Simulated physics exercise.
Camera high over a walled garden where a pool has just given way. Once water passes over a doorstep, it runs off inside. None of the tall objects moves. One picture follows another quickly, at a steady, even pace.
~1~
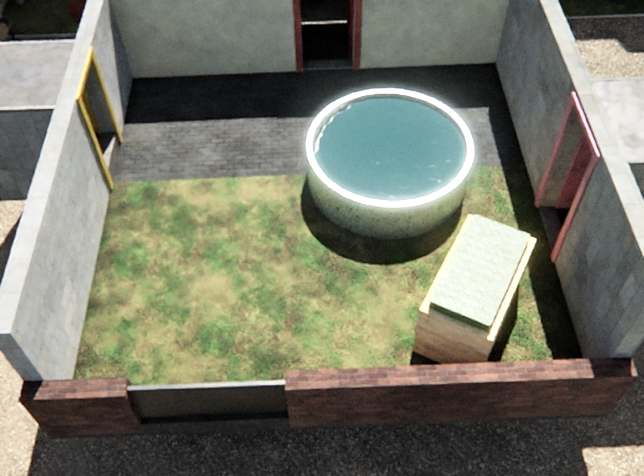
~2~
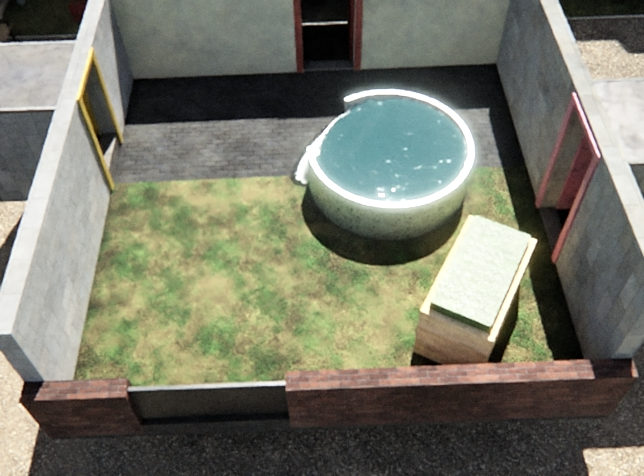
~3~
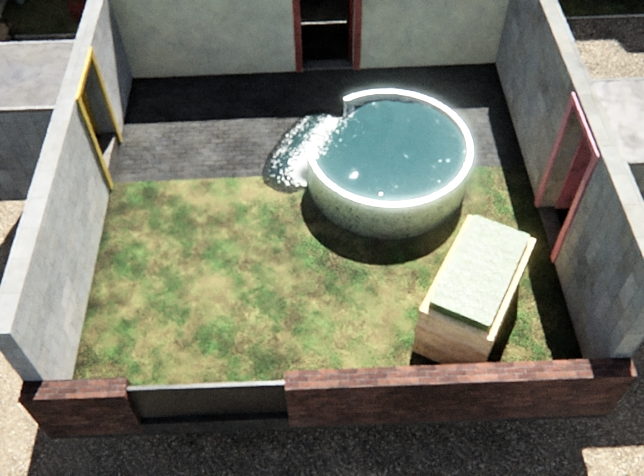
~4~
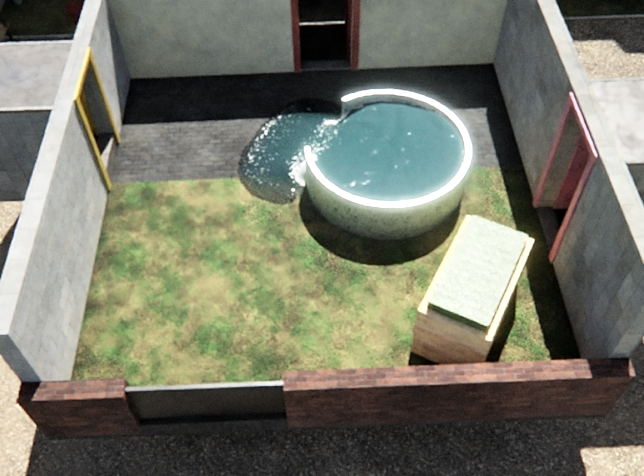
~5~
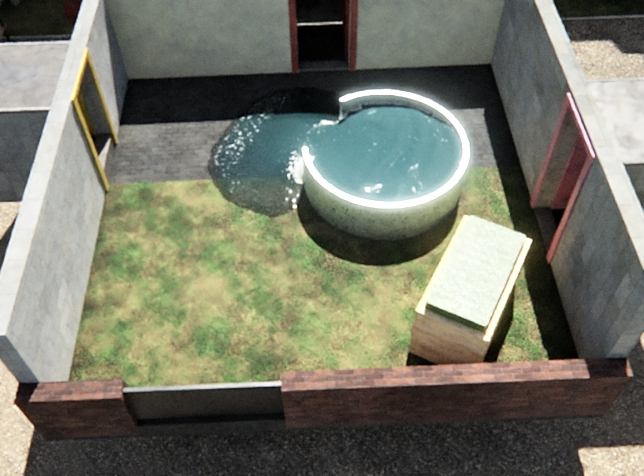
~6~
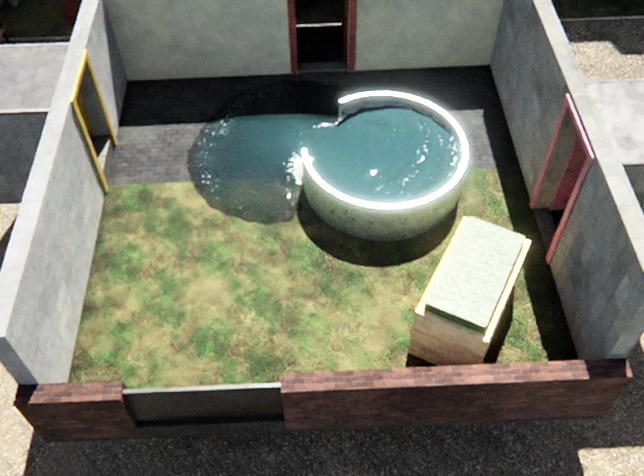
A round, pale-rimmed pool of blue-green water stands toward the back right of a walled garden, seen from high above. Patchy green grass spreads in front of grey paving, with a yellow-framed opening at left, reddish ones at back and right, a pale-topped wooden box near a low brick wall. The pool's left side opens and water pours out, foaming and glinting, then spreads leftward across the paving and grass edge.
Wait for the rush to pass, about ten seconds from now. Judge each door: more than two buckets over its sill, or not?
The yellow door will be within bounds; the red door will be over the limit; the pink door will be within bounds.
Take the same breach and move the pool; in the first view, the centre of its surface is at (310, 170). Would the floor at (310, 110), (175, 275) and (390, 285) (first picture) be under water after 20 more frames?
Soaked, soaked, bone-dry.
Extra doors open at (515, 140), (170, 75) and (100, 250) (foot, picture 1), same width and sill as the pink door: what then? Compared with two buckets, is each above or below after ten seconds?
The first misses the line, the next clears the line, the last clears the line.
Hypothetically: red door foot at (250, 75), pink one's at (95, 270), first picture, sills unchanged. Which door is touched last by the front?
My answer is the pink-painted one.
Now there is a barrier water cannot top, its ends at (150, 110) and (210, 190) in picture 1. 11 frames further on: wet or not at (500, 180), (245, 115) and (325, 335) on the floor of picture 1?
First spared, then soaked, then spared.
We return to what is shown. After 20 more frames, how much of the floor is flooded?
Estimate: Near 40 %.
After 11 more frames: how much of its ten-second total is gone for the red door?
I make it 35 per cent.
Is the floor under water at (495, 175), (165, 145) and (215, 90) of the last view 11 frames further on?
First spot not wet, second soaked, third soaked.
A moment on, water covers 30 % of the floor; the yellow door wet at the sill, nothing in, the red door under two buckets in, the pink door not reached.
Next, water covers 35 % of the floor; the yellow door wet at the sill, nothing in, the red door under two buckets in, the pink door not reached.
Then, water covers 40 % of the floor; the yellow door under two buckets in, the red door over two buckets in, the pink door not reached.
Later, water covers 70 % of the floor; the yellow door under two buckets in, the red door over two buckets in, the pink door not reached.
In the end, water covers 90 % of the floor; the yellow door under two buckets in, the red door over two buckets in, the pink door not reached.
